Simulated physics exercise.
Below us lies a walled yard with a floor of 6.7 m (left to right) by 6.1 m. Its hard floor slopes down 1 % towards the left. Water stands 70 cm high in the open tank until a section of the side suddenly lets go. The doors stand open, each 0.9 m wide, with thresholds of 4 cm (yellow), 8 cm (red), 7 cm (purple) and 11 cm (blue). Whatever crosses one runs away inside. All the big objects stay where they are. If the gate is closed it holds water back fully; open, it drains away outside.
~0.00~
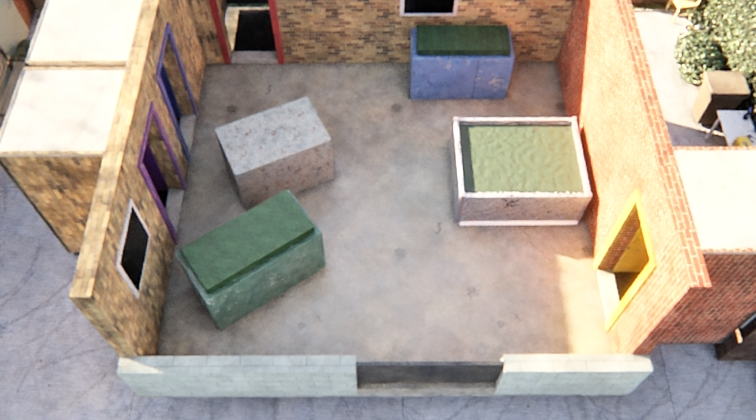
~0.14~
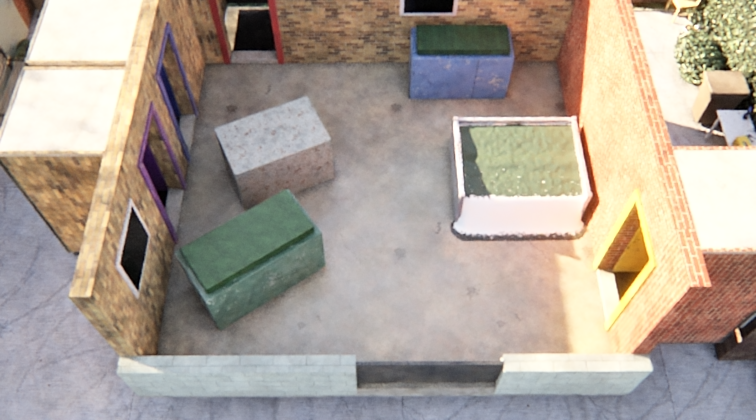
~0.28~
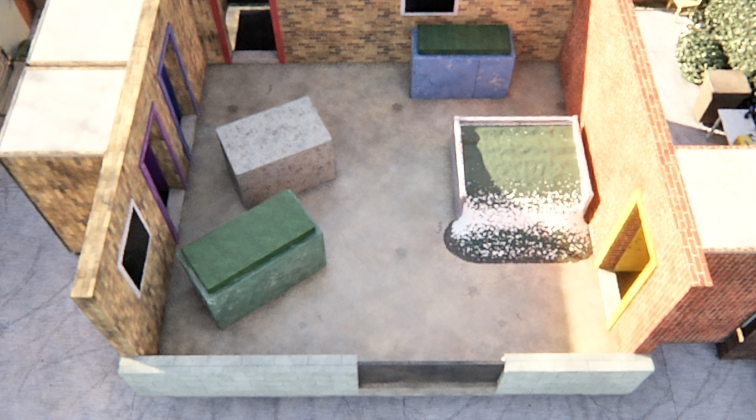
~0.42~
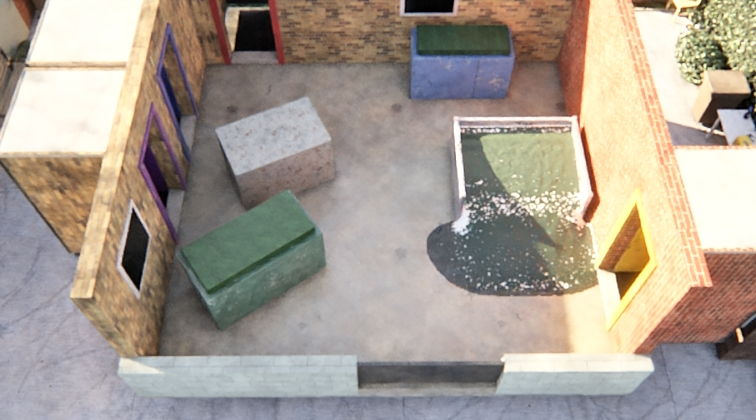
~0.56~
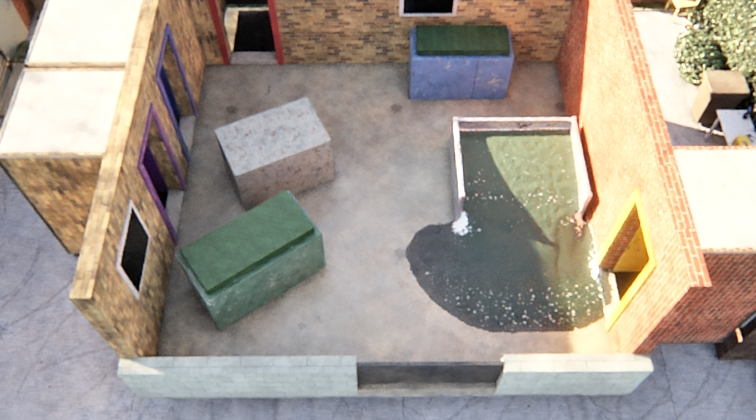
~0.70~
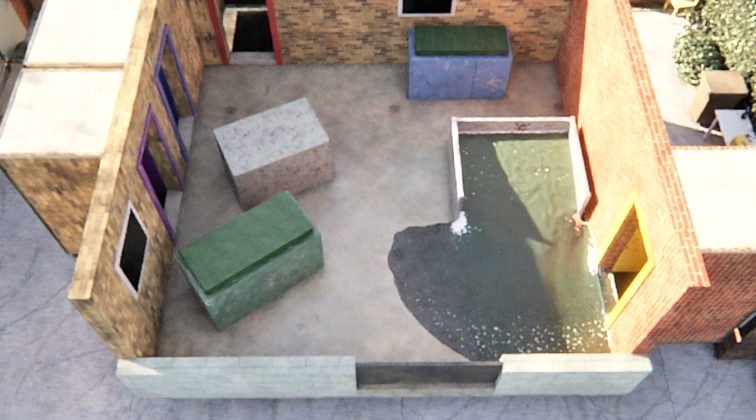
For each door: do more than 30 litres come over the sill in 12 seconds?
Door by door: At the yellow door it goes over the limit; at the red door it keeps below the limit; at the purple door it keeps below the limit; at the blue door it does not reach the limit.
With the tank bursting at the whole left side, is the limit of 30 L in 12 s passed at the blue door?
Against that limit: Blue under.
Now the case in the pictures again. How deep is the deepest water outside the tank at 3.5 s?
About 38 cm.
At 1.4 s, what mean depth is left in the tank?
Roughly 25 cm on average.
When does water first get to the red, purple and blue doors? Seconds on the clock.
Red 6.0 s, purple 3.8 s, blue 5.0 s.
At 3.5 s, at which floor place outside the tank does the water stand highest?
Around (166, 375).
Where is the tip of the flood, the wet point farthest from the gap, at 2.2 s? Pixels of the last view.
At about (216, 375).
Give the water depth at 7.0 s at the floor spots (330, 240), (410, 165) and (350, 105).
In that order: 6, 2 and 1 cm.
After 1.4 s water covers 25 % of the floor and is deepest (48 cm) near (601, 370); yellow door 12 cm at the sill, 15 L in, red door not reached, purple door not reached, blue door not reached.
After 2.2 s water covers 30 % of the floor and is deepest (34 cm) near (576, 371); yellow door 16 cm at the sill, 45 L in, red door not reached, purple door not reached, blue door not reached.
After 3.5 s water covers 40 % of the floor and is deepest (38 cm) near (166, 375); yellow door 15 cm at the sill, 146 L in, red door not reached, purple door not reached, blue door not reached.
After 7.0 s water covers 70 % of the floor and is deepest (18 cm) near (154, 376); yellow door 4 cm at the sill, 196 L in, red door 9 cm at the sill, 1 L in, purple door 4 cm at the sill, 0 L in, blue door 8 cm at the sill, 0 L in.
After 12.0 s water covers 95 % of the floor and is deepest (10 cm) near (202, 78); yellow door 2 cm at the sill, 196 L in, red door 7 cm at the sill, 8 L in, purple door 7 cm at the sill, 9 L in, blue door 4 cm at the sill, 0 L in.
